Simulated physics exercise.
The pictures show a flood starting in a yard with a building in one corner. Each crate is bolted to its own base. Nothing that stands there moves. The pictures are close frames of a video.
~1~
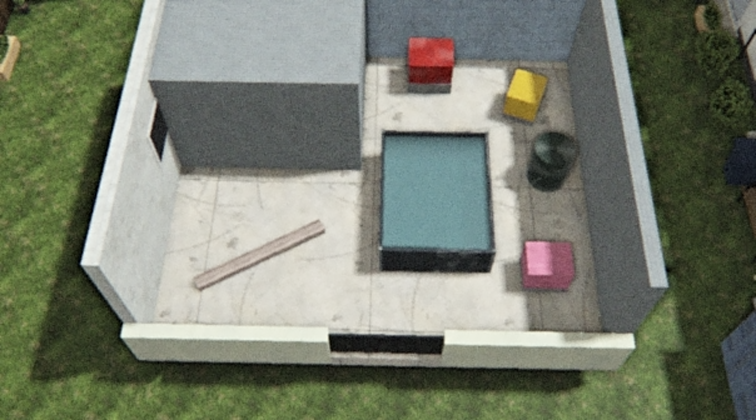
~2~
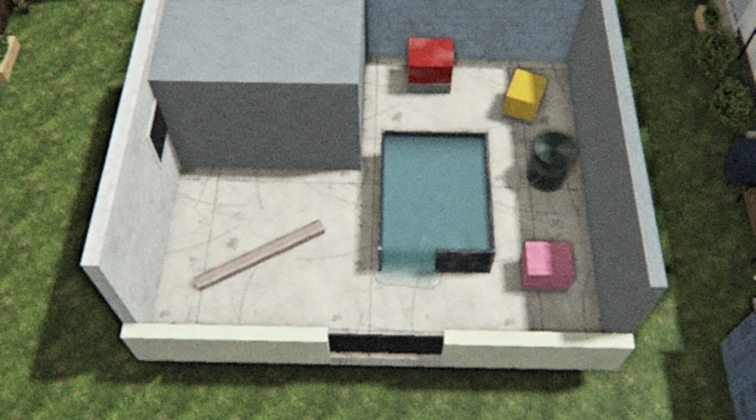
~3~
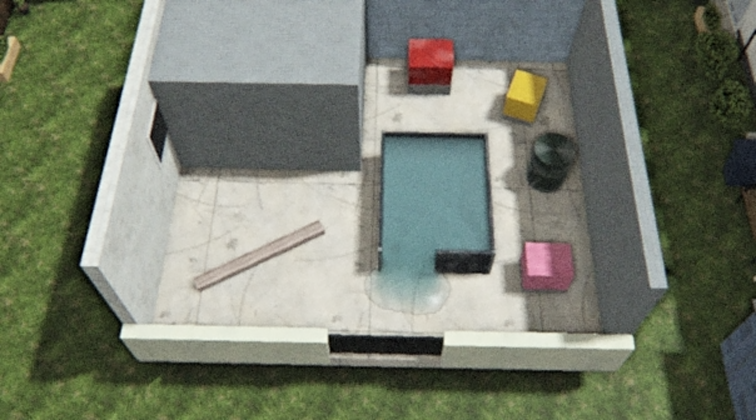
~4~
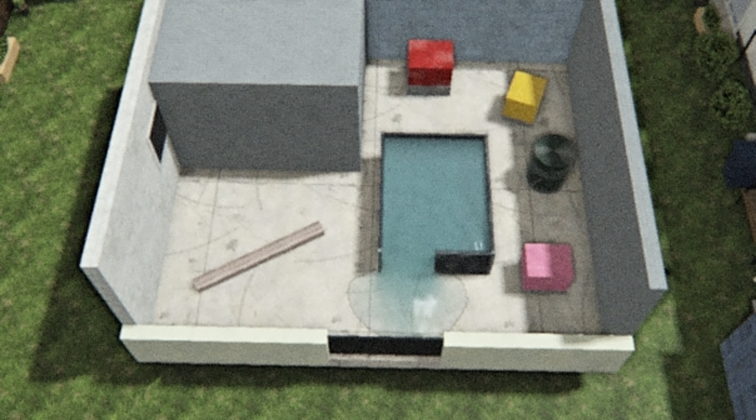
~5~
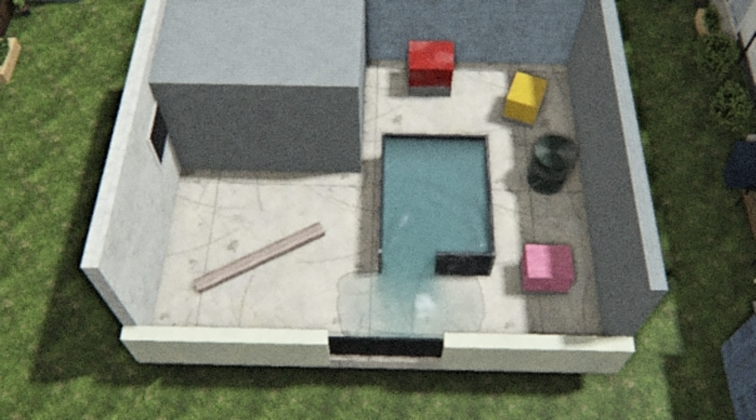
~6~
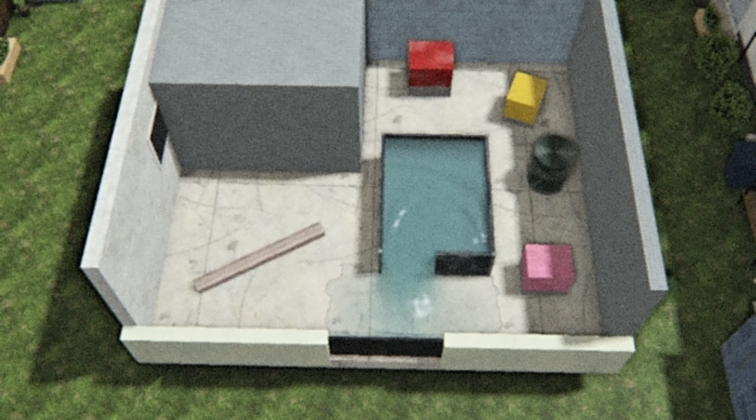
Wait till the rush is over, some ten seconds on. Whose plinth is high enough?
The yellow crate stays dry; the pink crate gets wet; the red crate stays dry.
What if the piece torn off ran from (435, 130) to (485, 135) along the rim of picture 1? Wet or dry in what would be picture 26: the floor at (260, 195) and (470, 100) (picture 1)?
In that order: Dry, awash.
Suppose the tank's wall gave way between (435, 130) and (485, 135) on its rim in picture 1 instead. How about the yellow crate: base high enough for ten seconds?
My reading: Yellow crate is soaked.
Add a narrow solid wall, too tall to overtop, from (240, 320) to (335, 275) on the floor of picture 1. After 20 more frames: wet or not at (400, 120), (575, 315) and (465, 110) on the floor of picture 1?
In turn: No water, flooded, not flooded.
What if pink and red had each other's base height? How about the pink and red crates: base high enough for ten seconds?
Then: Pink is safe; red is safe.
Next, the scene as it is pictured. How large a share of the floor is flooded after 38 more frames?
Near 85 in a hundred.
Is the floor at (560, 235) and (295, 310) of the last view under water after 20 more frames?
As listed: Covered, awash.
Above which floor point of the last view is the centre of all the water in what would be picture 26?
I would point to (403, 259).
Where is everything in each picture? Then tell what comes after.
The first picture shows the open tank at (436, 191) is whole and still.
In the second picture, the front is at (436, 279), out from the gap at (408, 263).
In the third picture, the front is at (437, 305), out from the gap at (408, 264).
In the fourth picture, the front is at a hidden place, out from the gap at (408, 266).
In the fifth picture, water pours out at (408, 266) and has run to a hidden place.
In the sixth picture, the front is at a hidden place, out from the gap at (408, 266).
A moment on, water covers 15 % of the floor; the yellow crate not reached, the pink crate water round its plinth, the red crate not reached.
Next, water covers 30 % of the floor; the yellow crate not reached, the pink crate water round its plinth, the red crate not reached.
Then, water covers 55 % of the floor; the yellow crate not reached, the pink crate water round its plinth, the red crate not reached.
Later, water covers 85 % of the floor; the yellow crate water round its plinth, the pink crate water round its plinth, the red crate water round its plinth.
In the end, water covers 95 % of the floor; the yellow crate stayed above the water, the pink crate was topped, the red crate stayed above the water.
